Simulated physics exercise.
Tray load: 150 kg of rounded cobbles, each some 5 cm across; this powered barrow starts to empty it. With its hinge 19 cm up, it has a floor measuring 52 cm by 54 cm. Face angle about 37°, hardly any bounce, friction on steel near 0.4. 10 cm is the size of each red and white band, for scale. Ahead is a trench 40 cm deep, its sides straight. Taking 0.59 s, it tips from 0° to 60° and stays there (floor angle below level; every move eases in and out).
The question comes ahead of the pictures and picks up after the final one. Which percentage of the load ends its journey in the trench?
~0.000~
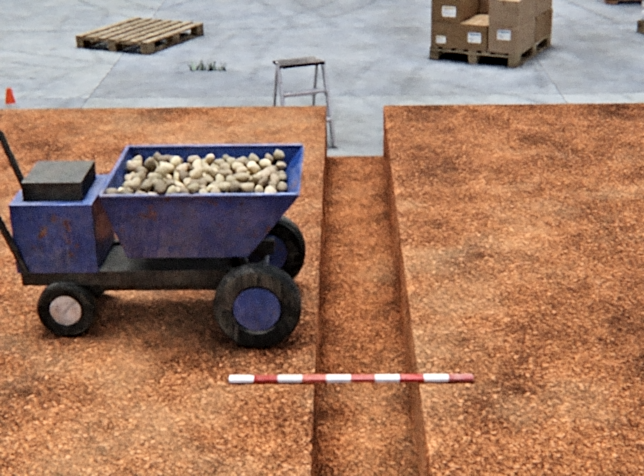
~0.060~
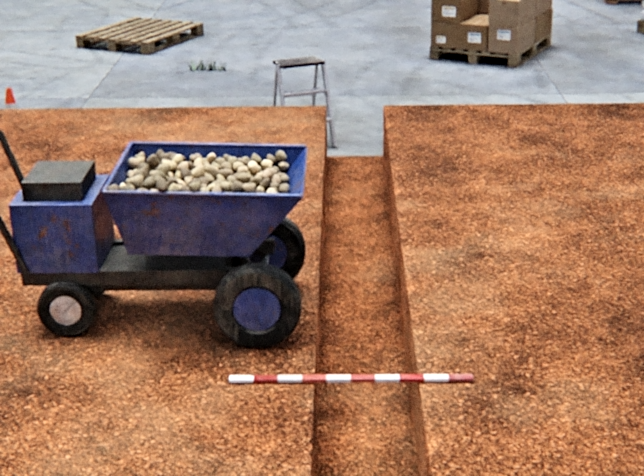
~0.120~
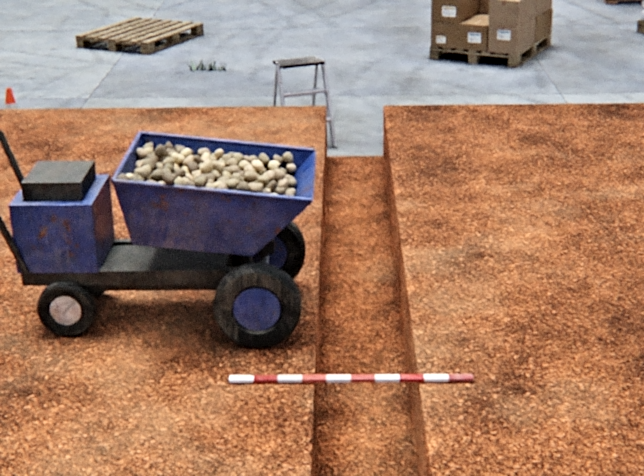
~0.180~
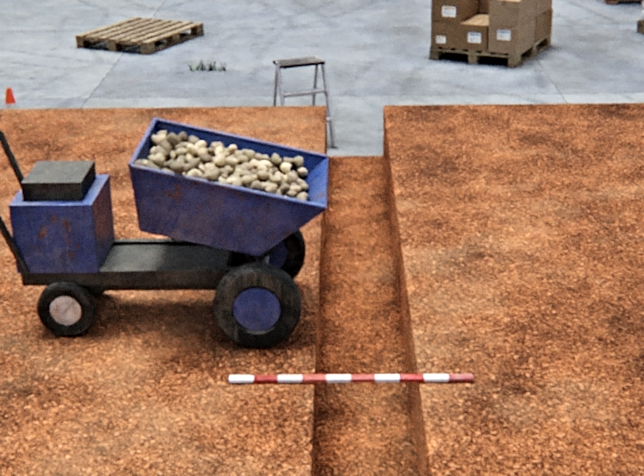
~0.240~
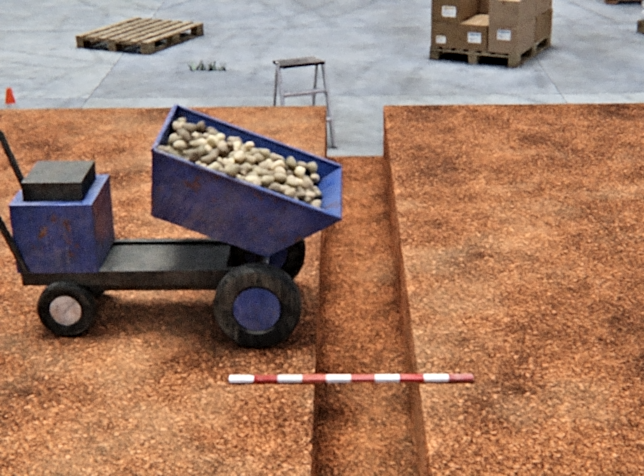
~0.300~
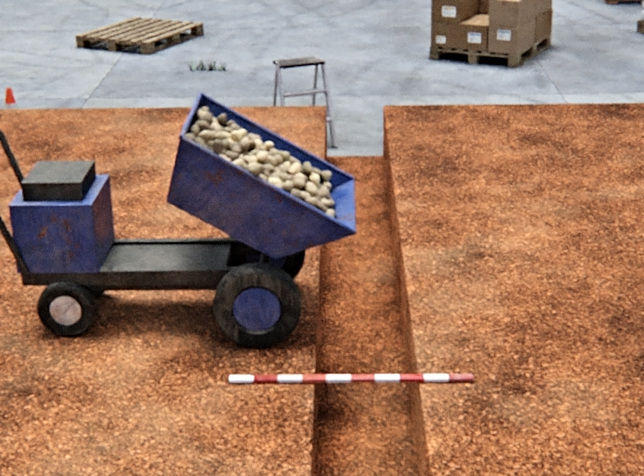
Roughly 27 per cent.
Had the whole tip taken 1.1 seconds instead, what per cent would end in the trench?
I'd put it at some 35 in a hundred.
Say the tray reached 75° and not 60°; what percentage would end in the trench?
In that case around 30 percent.
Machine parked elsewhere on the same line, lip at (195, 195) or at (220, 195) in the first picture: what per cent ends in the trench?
First some 65, then 70 per cent.
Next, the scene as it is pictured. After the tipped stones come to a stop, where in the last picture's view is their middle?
The resting stones are centred at roughly (445, 307).
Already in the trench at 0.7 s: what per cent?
Some 5 per cent.
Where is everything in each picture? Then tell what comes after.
In the first frame, lip at (298, 195), floor tilted 0°, highest stones at (187, 168).
In the second frame, lip at (302, 197), floor tilted 2°, highest stones at (174, 166); the stones move at 0.4 m/s on average.
In the third frame, the tray is at 6°, its lip at (312, 201); the top of the load is at (173, 158); the stones move at 0.8 m/s on average.
In the fourth frame, lip at (326, 208), floor tilted 13°, highest stones at (173, 145); the stones move at 1.1 m/s on average.
In the fifth frame, the tray is at 22°, its lip at (341, 219); the top of the load is at (184, 132); the stones move at 1.3 m/s on average.
In the sixth frame, lip at (356, 233), floor tilted 31°, highest stones at (200, 122); the stones move at 1.3 m/s on average.
After 0.4 s the floor is at 50°; 100 % in the tray; the foremost stones are at (360, 233).
After 0.7 s the floor is at 60°; 88 % in the tray, 4 % in the trench, 8 % past the trench; the foremost stones are at (444, 289).
After 1.0 s the floor is at 60°; 46 % in the tray, 6 % in the trench, 49 % past the trench; the foremost stones are at (579, 304).
After 3.0 s the floor is at 60°; 23 % in the tray, 27 % in the trench, 50 % past the trench; the foremost stones are past the picture's edge.
